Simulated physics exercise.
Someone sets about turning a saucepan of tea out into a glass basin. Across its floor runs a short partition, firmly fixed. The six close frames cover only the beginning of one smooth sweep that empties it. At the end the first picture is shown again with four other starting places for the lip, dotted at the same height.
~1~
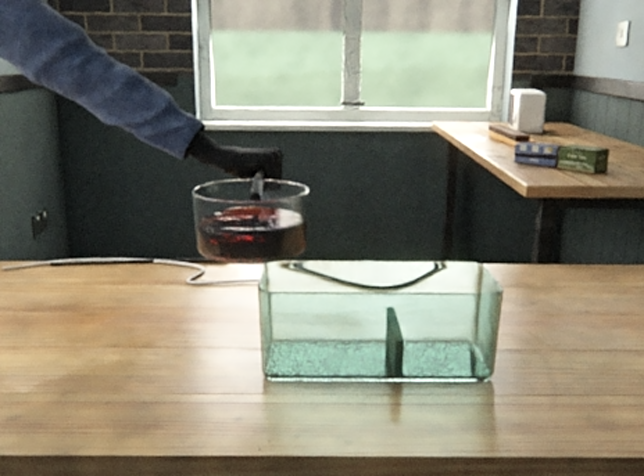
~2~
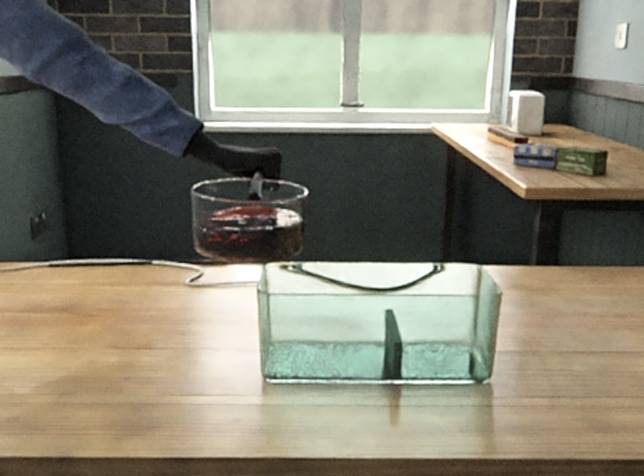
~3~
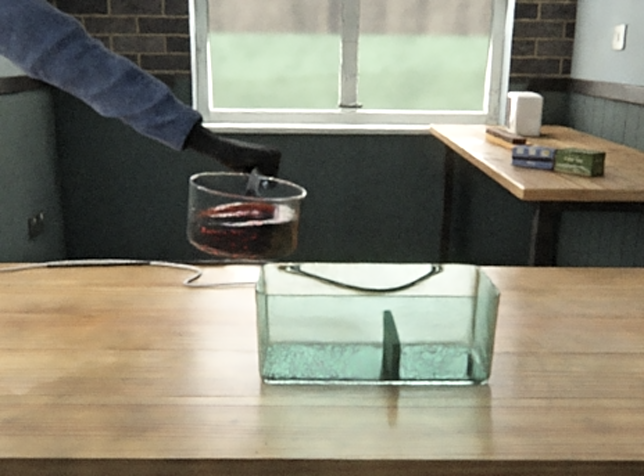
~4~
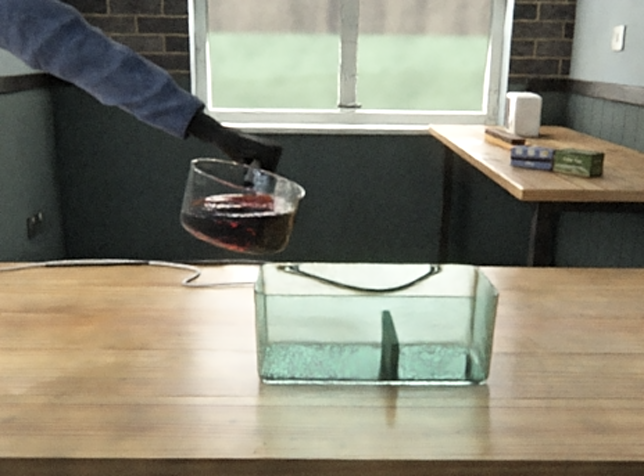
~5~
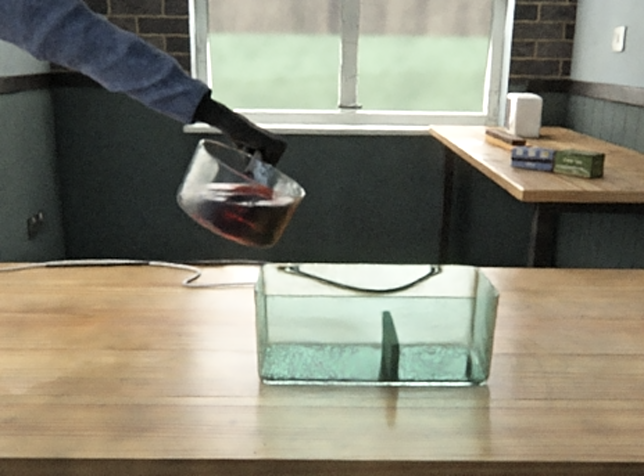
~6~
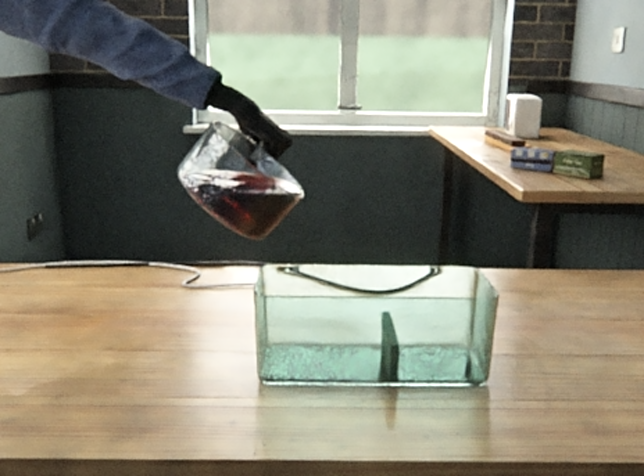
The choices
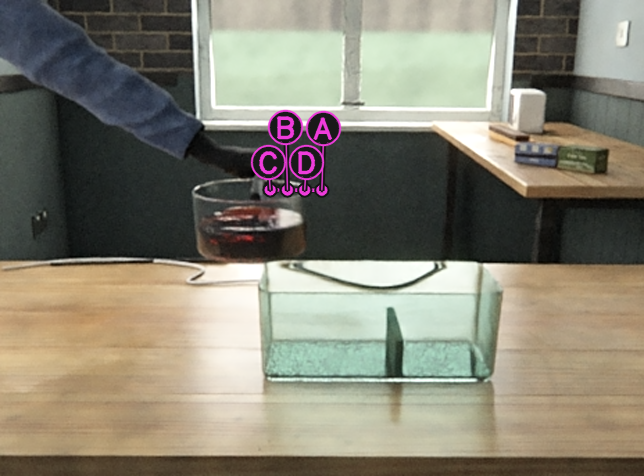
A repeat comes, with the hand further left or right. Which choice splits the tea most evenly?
I would pick spot A.
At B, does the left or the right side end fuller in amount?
More ends on the left.
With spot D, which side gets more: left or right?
More ends on the left.
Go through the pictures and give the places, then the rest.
Upright, lip at (306, 190); basin from (262, 377) to (493, 378); top of the wall at (395, 322); nothing has left yet, in the first frame.
Upright, lip at (305, 191); nothing has left yet, in the second frame.
Tipped about 7°, lip at (303, 192); nothing has left yet, in the third frame.
Tipped about 16°, lip at (302, 192); nothing has left yet, in the fourth frame.
Tipped about 27°, lip at (302, 193); nothing has left yet, in the fifth frame.
Tipped about 40°, lip at (302, 193); nothing has left yet, in the sixth frame.
In magenta, A at (321, 190); B at (287, 190); C at (270, 189); D at (304, 190).
With A, about 41 % ends left of the wall and 58 % right of it.
With B, about 97 % ends left of the wall and 2 % right of it.
With C, about 94 % ends left of the wall and 5 % right of it.
With D, about 85 % ends left of the wall and 13 % right of it.
